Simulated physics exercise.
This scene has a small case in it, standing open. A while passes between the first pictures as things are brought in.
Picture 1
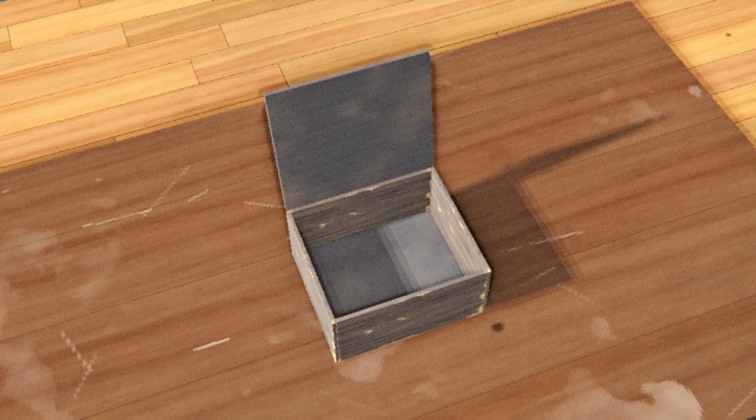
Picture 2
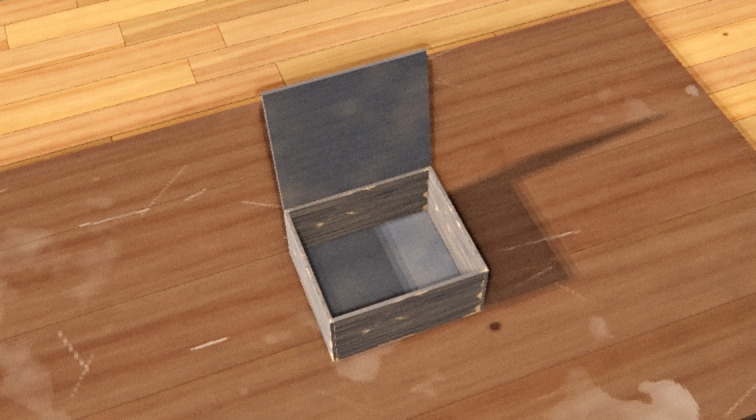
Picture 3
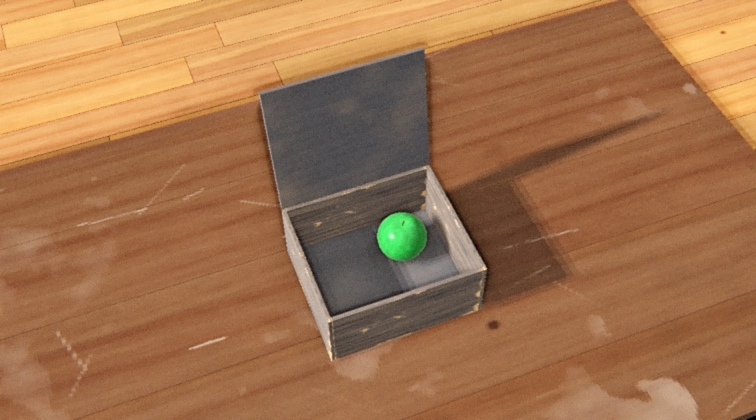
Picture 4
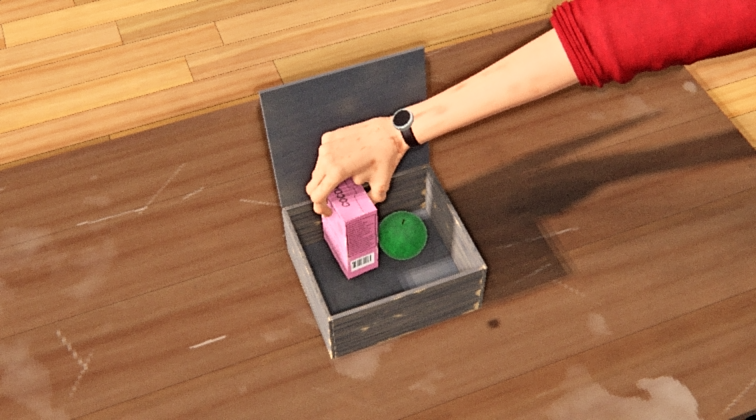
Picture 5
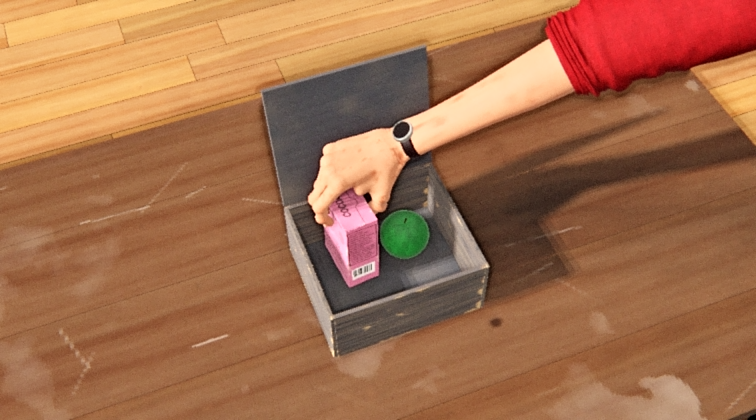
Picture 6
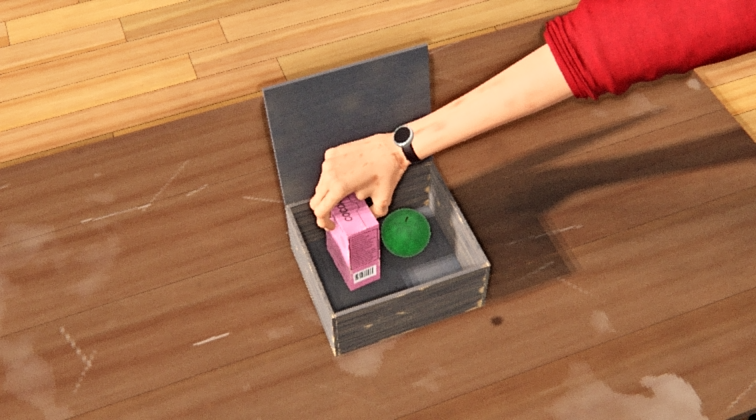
A small dark grey wooden box stands open, its lid raised at the back, on a worn brown wooden surface with paler planks behind, seen from above at an angle. The box is empty at first, then a green apple appears inside toward the right. Next, a red-sleeved arm with a watch reaches in from the upper right, its hand lowering a pink carton slightly beside the apple and keeping hold, while the view barely shifts.
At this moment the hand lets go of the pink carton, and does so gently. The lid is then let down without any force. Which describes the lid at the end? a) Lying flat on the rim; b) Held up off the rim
Option b: Held up off the rim.
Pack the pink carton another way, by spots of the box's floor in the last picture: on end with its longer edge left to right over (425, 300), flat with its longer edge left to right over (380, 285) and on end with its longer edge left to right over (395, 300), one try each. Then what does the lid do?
In the first case it stays open; in the second case it shuts; in the third case it stays open.
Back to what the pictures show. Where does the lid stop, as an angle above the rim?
Measured angle - around 50°.
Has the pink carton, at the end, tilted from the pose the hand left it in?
Observation: The pink carton keeps the set orientation.
Then, 1.10 s after the last picture, lid starting down.
Then, 1.40 s after the last picture, lid 73° above the rim.
Then, 1.60 s after the last picture, lid 60° above the rim.
Then, 3.30 s after the last picture, lid 51° above the rim.
At rest, lid 50° above the rim; both in place. Seen from the same camera at the end, pink carton near (355, 242).
